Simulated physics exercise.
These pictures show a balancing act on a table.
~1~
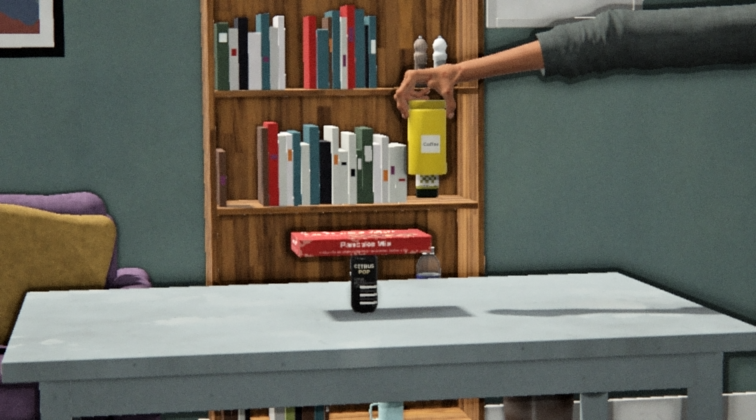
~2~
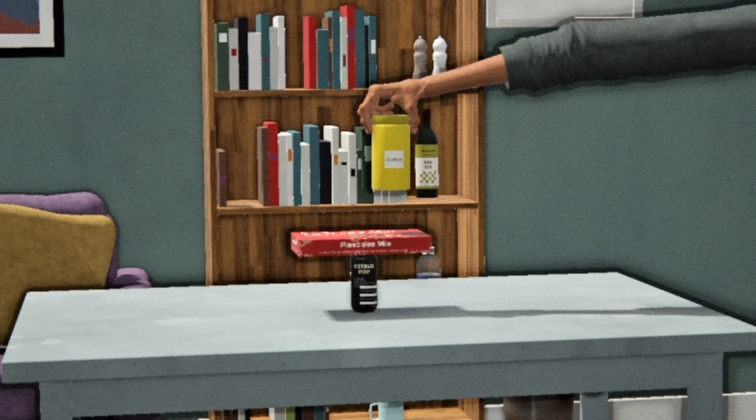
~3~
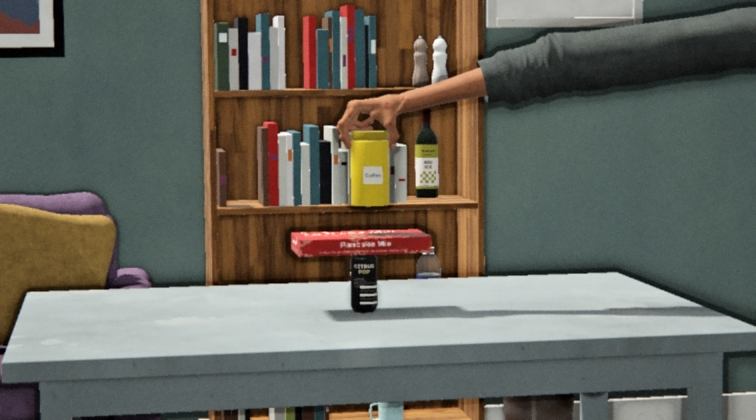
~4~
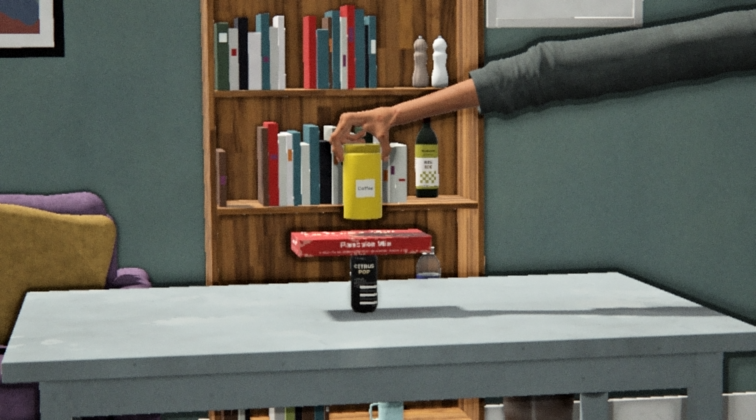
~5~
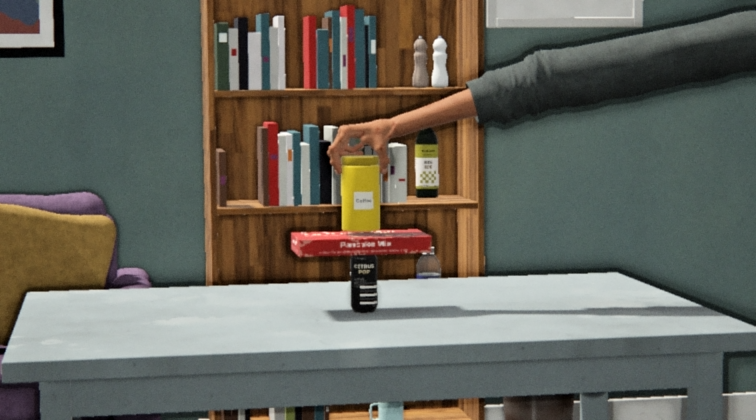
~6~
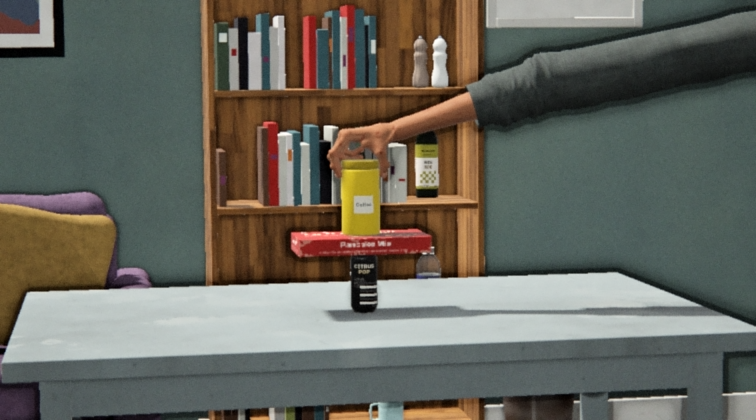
To begin with, a hand holds a yellow jar in the air, right of a red box balanced across a black can on a table. The hand carries the jar left until it is over the box, then lowers it onto the box's top, with the fingers still gripping the lid.
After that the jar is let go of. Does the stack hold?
Turns out nothing tips over there.
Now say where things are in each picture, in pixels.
In the first picture, still above its spot; yellow jar (427, 137); black can (364, 281).
In the second picture, still above its spot; yellow jar (391, 152); black can (364, 281).
In the third picture, still above its spot; yellow jar (370, 168); black can (364, 281).
In the fourth picture, still above its spot; yellow jar (362, 181); black can (364, 281).
In the fifth picture, still above its spot; yellow jar (361, 193); black can (364, 281).
In the sixth picture, set down, still held; yellow jar (361, 197); black can (364, 281).
Then, 0.50 s past the last view, nothing moves.
Then, 1.30 s past the last view, yellow jar resting near (361, 198).
Finally, all 3 still in place. Final places as the last picture's camera would see them, yellow jar near (361, 198). The stack stays up.
